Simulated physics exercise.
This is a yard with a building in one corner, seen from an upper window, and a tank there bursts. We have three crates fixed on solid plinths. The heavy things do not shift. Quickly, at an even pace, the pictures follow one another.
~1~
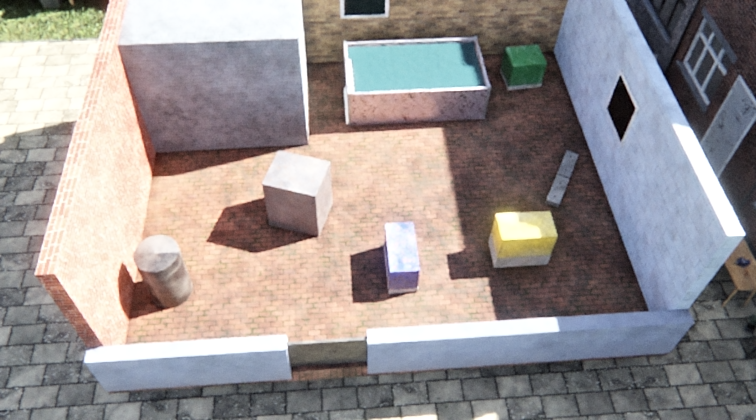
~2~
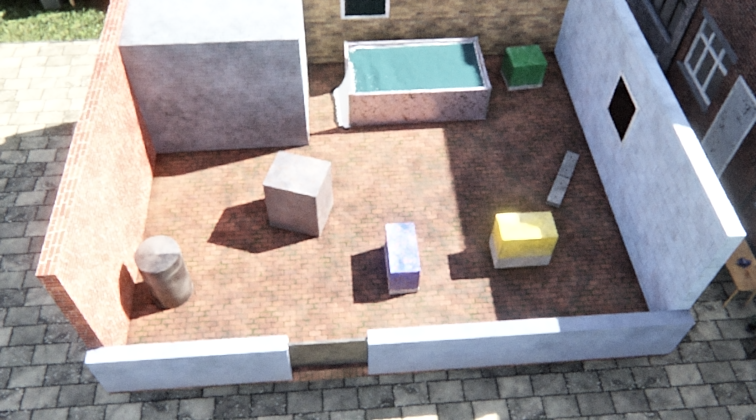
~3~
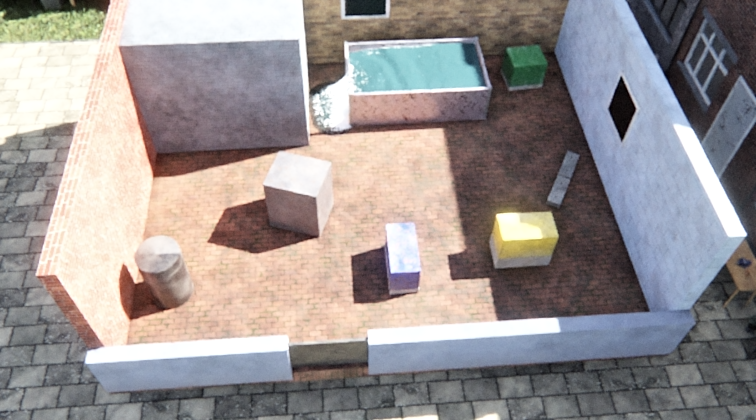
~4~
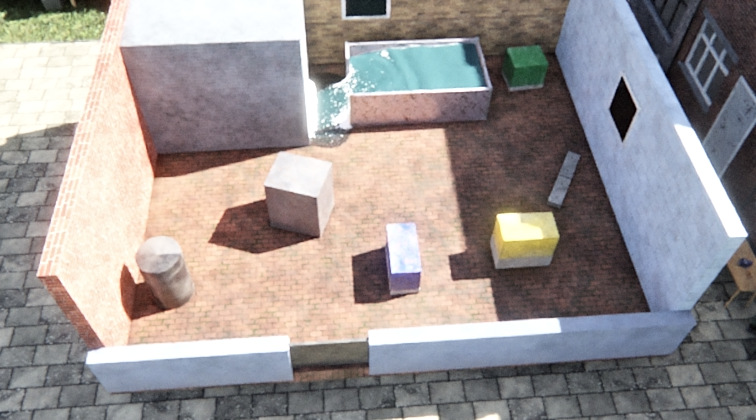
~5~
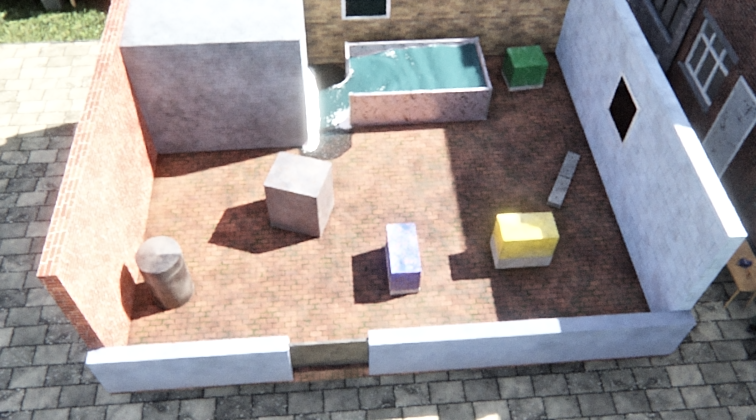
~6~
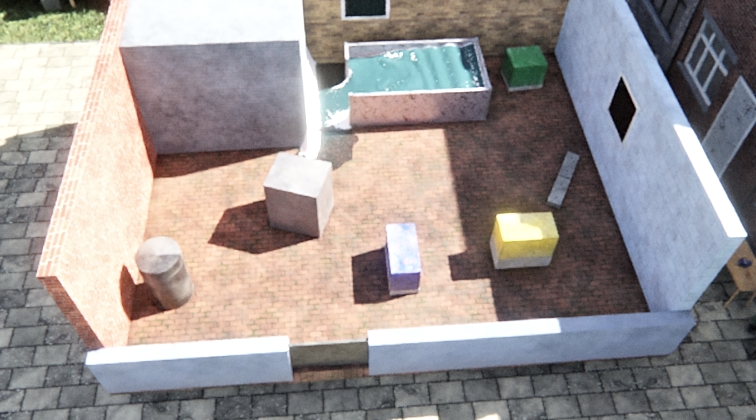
In this clip, a walled brick yard holds scattered blocks and a rectangular tank of water, still at first; then water gushes from the tank's left end, spreads across the paving and washes against the pale building beside it.
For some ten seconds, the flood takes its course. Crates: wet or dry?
Green crate, wet; yellow crate, dry; blue crate, wet.
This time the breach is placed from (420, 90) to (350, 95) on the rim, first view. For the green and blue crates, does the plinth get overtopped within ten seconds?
Green crate escapes it; blue crate gets wet.
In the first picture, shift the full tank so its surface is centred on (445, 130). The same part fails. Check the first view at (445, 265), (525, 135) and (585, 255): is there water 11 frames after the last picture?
Results in order - left untouched, left untouched, left untouched.
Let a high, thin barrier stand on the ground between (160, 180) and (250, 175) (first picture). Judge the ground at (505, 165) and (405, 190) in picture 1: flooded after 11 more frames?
In order, I'd call them bare and inundated.
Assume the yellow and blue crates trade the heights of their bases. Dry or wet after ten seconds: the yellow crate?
Note: Yellow crate is flooded.
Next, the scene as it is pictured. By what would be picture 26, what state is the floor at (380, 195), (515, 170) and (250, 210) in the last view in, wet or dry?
Going through them one by one, the first is waterlogged, the second spared and the third waterlogged.
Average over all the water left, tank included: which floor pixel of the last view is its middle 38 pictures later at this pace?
Near (403, 160).
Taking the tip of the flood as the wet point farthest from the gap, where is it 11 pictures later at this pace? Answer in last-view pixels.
I'd point to (396, 331).
A moment on, water covers 15 % of the floor; the green crate not reached, the yellow crate not reached, the blue crate not reached.
Next, water covers 25 % of the floor; the green crate water round its plinth, the yellow crate not reached, the blue crate water round its plinth.
Then, water covers 50 % of the floor; the green crate water round its plinth, the yellow crate water round its plinth, the blue crate water round its plinth.
Later, water covers 80 % of the floor; the green crate water round its plinth, the yellow crate water round its plinth, the blue crate water round its plinth.
In the end, water covers 95 % of the floor; the green crate was topped, the yellow crate stayed above the water, the blue crate was topped.
